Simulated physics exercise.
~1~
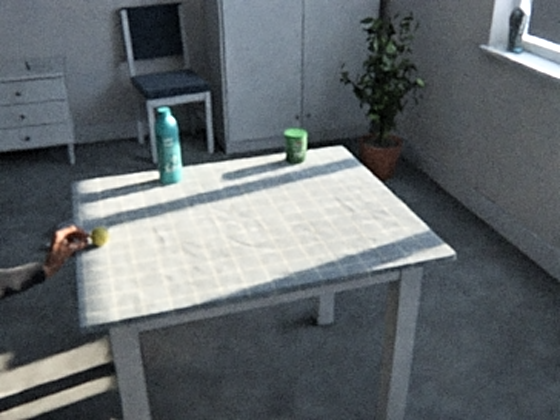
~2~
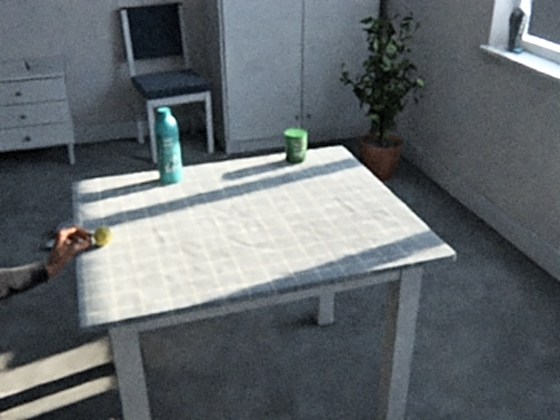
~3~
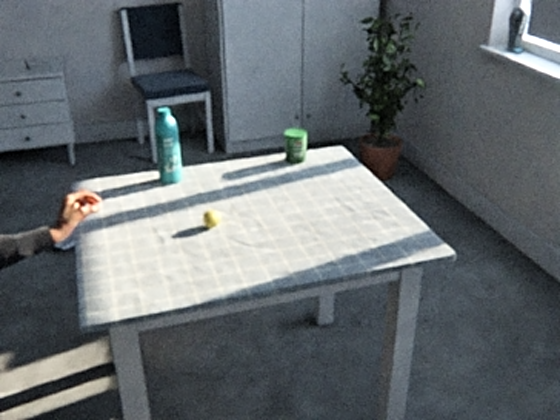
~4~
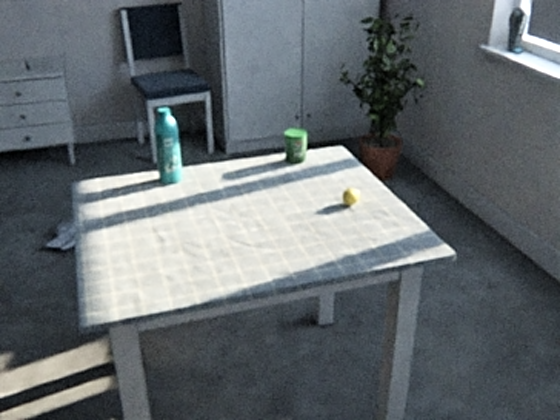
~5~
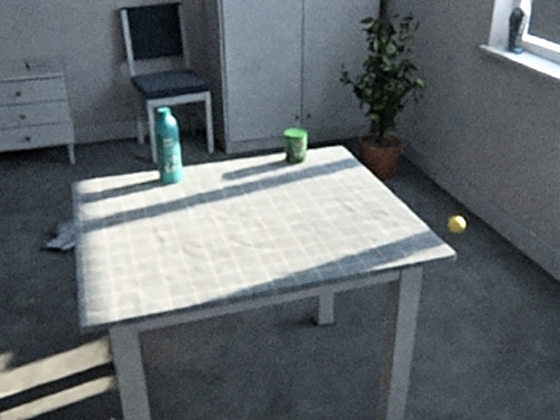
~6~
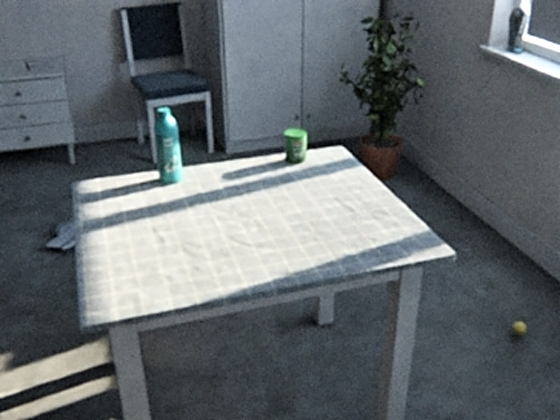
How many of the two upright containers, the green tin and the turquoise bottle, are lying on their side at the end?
None of them are. The green tin and the turquoise bottle both stay standing on the table.
